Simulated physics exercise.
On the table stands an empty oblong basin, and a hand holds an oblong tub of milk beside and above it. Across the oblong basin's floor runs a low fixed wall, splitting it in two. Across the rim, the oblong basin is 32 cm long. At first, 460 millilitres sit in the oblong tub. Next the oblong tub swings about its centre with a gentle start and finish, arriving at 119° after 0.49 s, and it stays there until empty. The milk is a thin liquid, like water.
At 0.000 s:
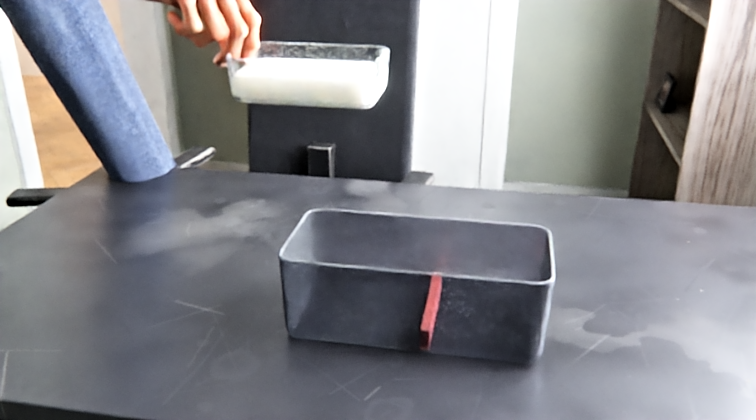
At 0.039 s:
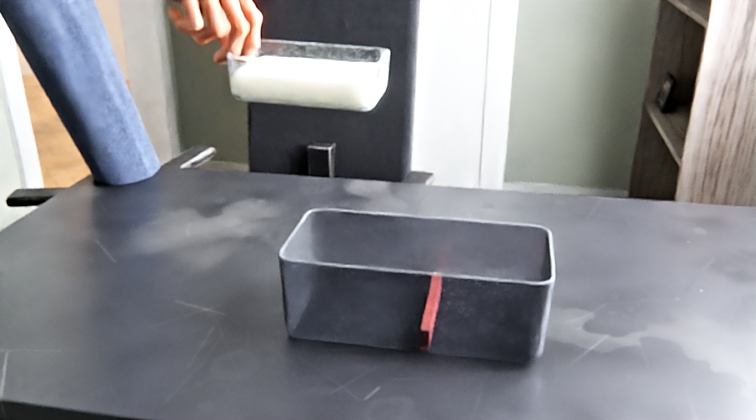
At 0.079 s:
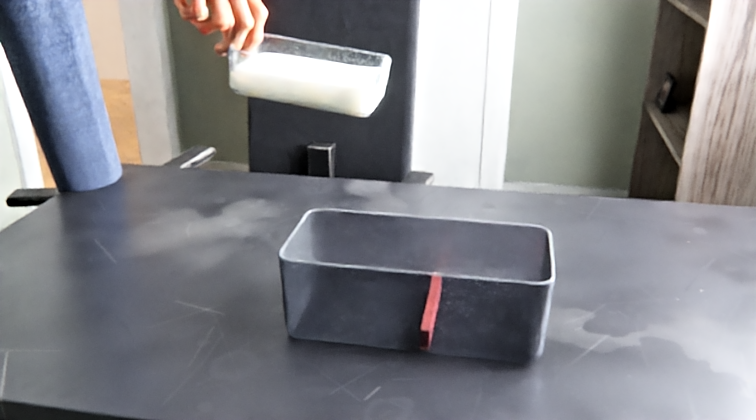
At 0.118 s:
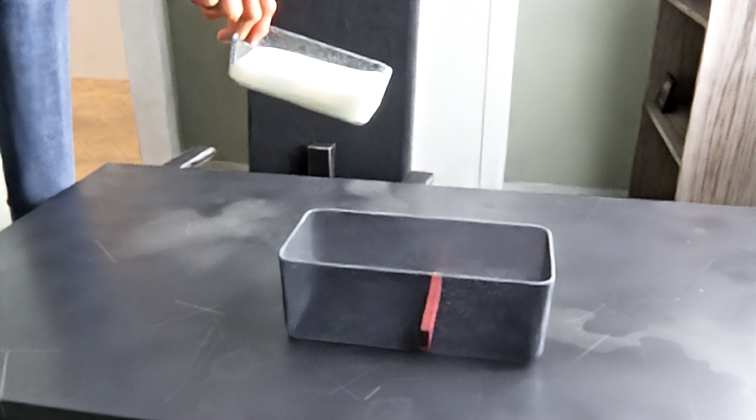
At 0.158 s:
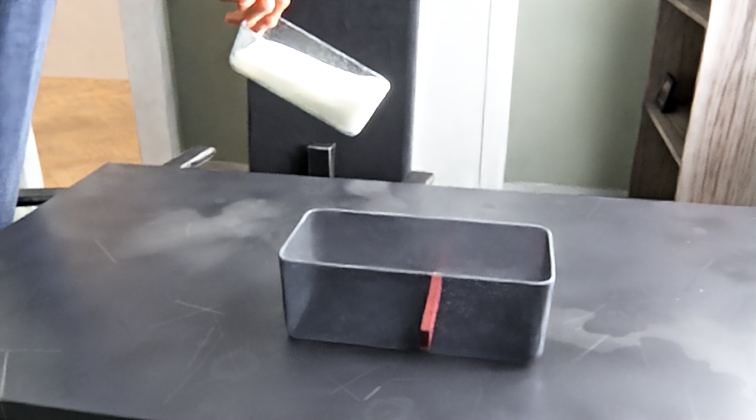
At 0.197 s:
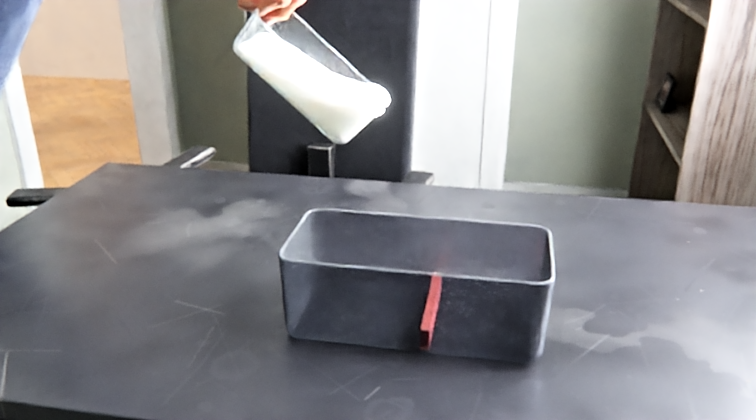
A clear oblong tub of milk, held by a hand above an empty oblong basin with a red strip, tilted steadily down to the right until the milk reached its lower rim.
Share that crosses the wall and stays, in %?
15 %.
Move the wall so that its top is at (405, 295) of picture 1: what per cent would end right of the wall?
60 per cent.
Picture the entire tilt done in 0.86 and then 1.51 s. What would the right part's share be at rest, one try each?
In order, 50 and 55 per cent.
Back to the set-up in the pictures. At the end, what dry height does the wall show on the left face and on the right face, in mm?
Roughly 14 mm on the left side and roughly 26 mm on the right.
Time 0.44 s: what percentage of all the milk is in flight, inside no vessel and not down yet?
Close to 46 per cent, I'd say.
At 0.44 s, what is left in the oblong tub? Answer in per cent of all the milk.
I'd estimate some 8 % remains.
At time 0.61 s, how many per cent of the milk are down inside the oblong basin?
90 per cent, give or take a little.
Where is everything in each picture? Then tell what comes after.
In the first picture, it leans 0°; its right rim is at (383, 57); the milk meets the walls at (244, 65) and (381, 71); the oblong basin's rim runs from (294, 233) to (551, 255); the wall's top is at (432, 300).
In the second picture, it leans 2°; its right rim is at (383, 60); the milk meets the walls at (244, 64) and (381, 72).
In the third picture, it leans 8°; its right rim is at (384, 68); the milk meets the walls at (245, 60) and (382, 76).
In the fourth picture, it leans 16°; its right rim is at (385, 79); the milk meets the walls at (245, 54) and (379, 80).
In the fifth picture, it leans 28°; its right rim is at (383, 95); the milk meets the walls at (246, 46) and (378, 86).
In the sixth picture, it leans 41°; its right rim is at (377, 110); the milk meets the walls at (250, 38) and (363, 90); 7 per cent is over the edge.
Then, 0.44 s in, the tilt is 115° and 8 per cent is still to pour, 46 is left of the wall and 0 right of it.
Then, 0.61 s in, the tilt is 119° and 0 per cent is still to pour, 77 is left of the wall and 13 right of it.
Then, 0.79 s in, the tilt is 119° and 0 per cent is still to pour, 80 is left of the wall and 13 right of it.
Then, 0.99 s in, the tilt is 119° and 0 per cent is still to pour, 81 is left of the wall and 15 right of it.
Finally, 81 per cent lies left of the wall, 15 right of it and 4 outside.
